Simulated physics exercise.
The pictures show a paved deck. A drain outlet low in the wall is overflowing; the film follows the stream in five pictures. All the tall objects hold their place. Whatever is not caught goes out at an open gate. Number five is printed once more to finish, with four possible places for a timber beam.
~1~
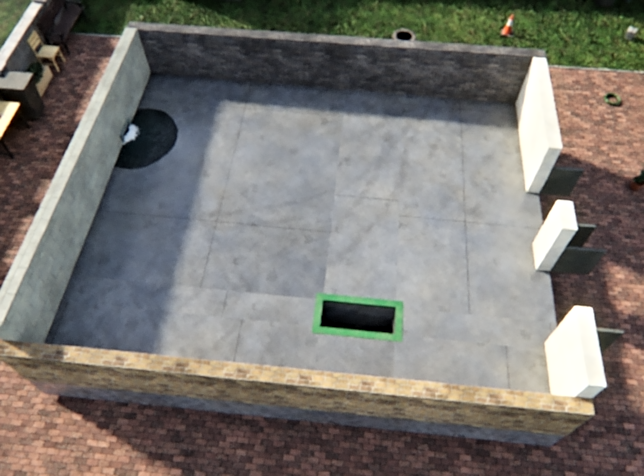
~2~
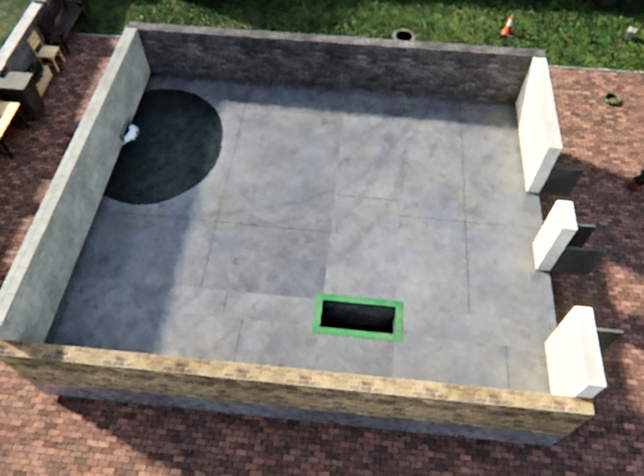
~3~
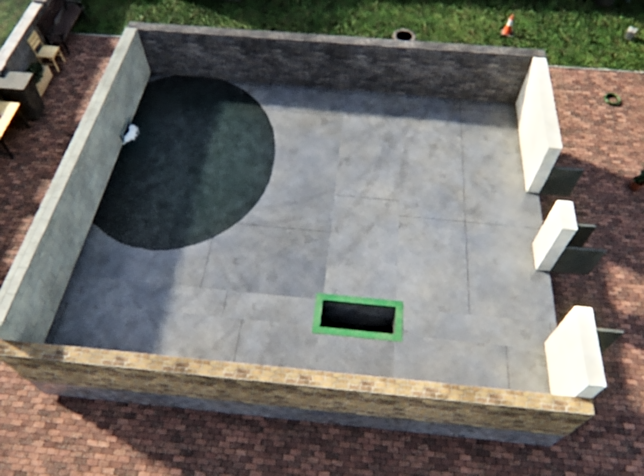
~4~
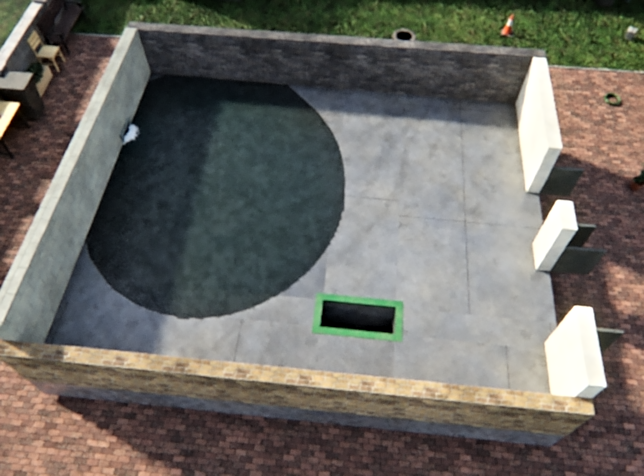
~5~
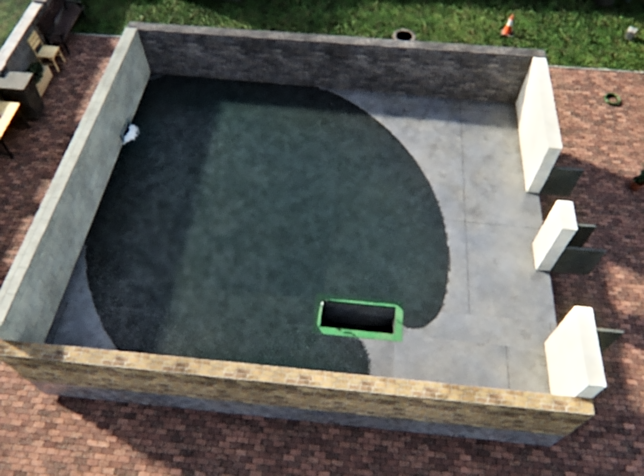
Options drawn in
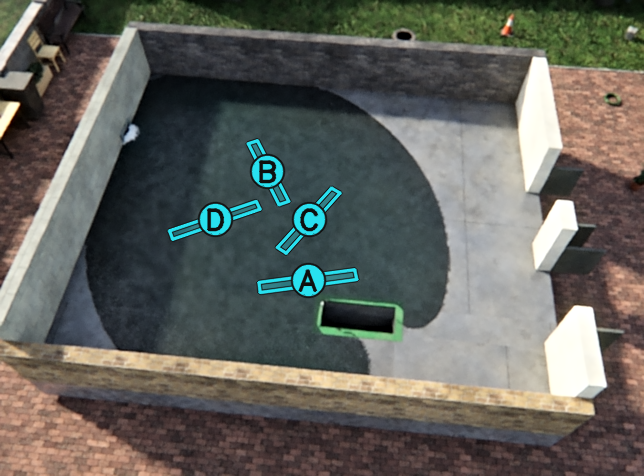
Dark water spreading from the left wall across a walled grey paved deck, reaching and surrounding a green-edged drain pit.
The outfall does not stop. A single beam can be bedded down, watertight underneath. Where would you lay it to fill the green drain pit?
The best place is B.
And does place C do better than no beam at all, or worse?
It is worse.
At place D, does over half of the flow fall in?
No, it does not.
On the marked copy, A from (259, 287) to (355, 274); B from (252, 142) to (283, 203); C from (281, 250) to (335, 190); D from (171, 235) to (258, 205).
With A, about 19 % of the stream goes into the green drain pit, about 81 % out by the gates.
With B, about 35 % of the stream goes into the green drain pit, about 65 % out by the gates.
With C, about 25 % of the stream goes into the green drain pit, about 75 % out by the gates.
With D, about 26 % of the stream goes into the green drain pit, about 73 % out by the gates.
